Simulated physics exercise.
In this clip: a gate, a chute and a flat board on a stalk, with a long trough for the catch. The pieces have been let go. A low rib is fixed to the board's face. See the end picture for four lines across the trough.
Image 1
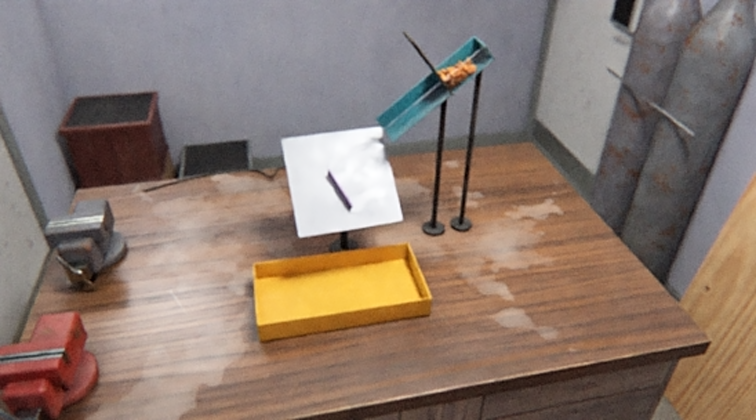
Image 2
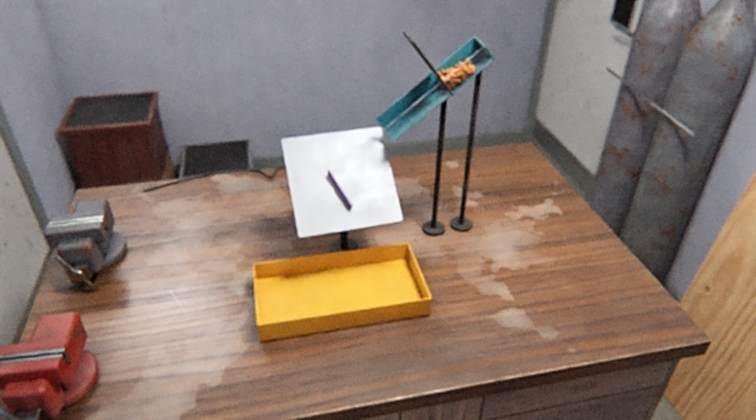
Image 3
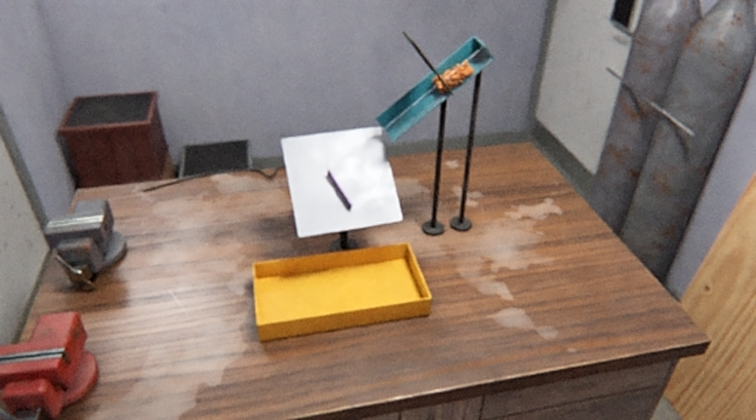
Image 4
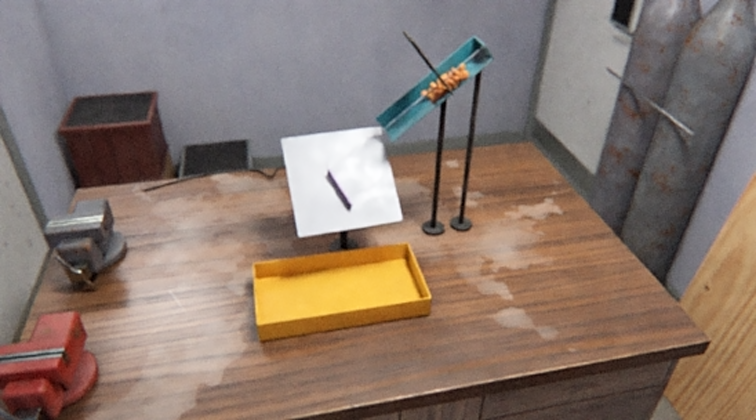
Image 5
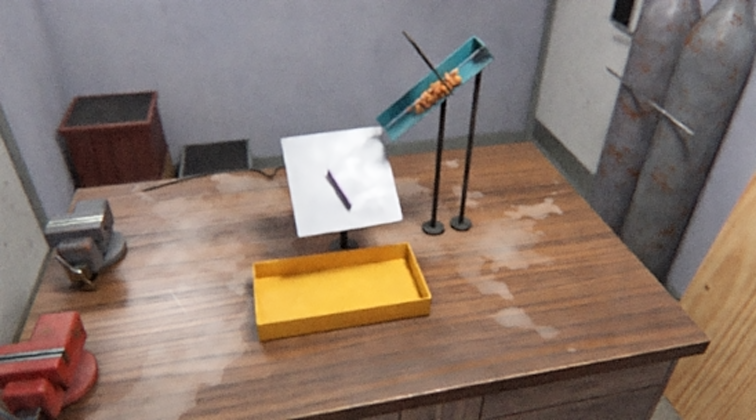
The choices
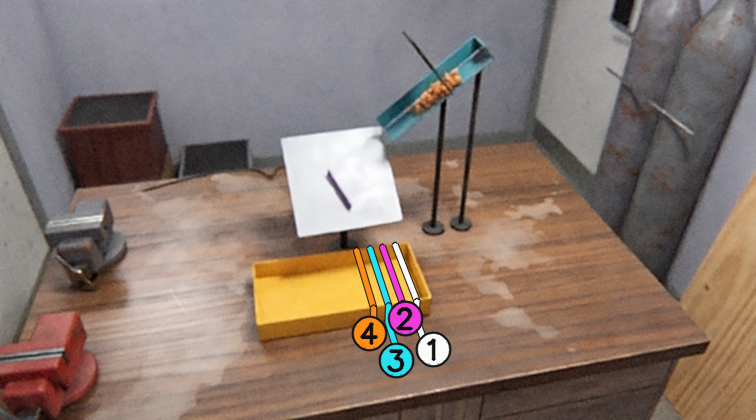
The clip shows a workbench with a tilted white board on a stalk behind an empty yellow trough, while small orange-brown pieces slide a short way down a sloping teal chute toward the lower left, spreading out slightly.
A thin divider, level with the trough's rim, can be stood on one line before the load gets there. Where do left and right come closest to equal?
The answer is line 3.
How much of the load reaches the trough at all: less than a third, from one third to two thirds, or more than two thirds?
More than two thirds.
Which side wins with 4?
More lands on the right.
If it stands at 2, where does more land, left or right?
The left side.
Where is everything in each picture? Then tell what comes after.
The first frame shows load behind the gate at (452, 74), bits of cat kibble; lip of the chute at (389, 136), sloping fairly steeply.
The second frame shows middle of the board at (342, 180), tilted fairly steeply; middle of its low edge at (352, 229); of its high edge at (332, 133).
The third frame shows front corners of the trough at (258, 324) and (431, 298), empty; front of the load at (442, 92).
The fourth frame shows middle of the load at (443, 82); its front at (424, 93), about a quarter of the way to the lip; rib from (329, 169) to (352, 205).
The fifth frame shows middle of the load at (435, 89); its front at (410, 109), about half of the way to the lip.
On the marked copy, line 1 crosses the front rim at (416, 300); line 2 crosses the front rim at (402, 302); line 3 crosses the front rim at (388, 304); line 4 crosses the front rim at (373, 306).
For line 1, of what is caught, all on the left of the divider, none on the right.
For line 2, of what is caught, nearly all on the left of the divider, a stray few on the right.
For line 3, of what is caught, about half on the left of the divider, about half on the right.
For line 4, of what is caught, a small part on the left of the divider, nearly all on the right.
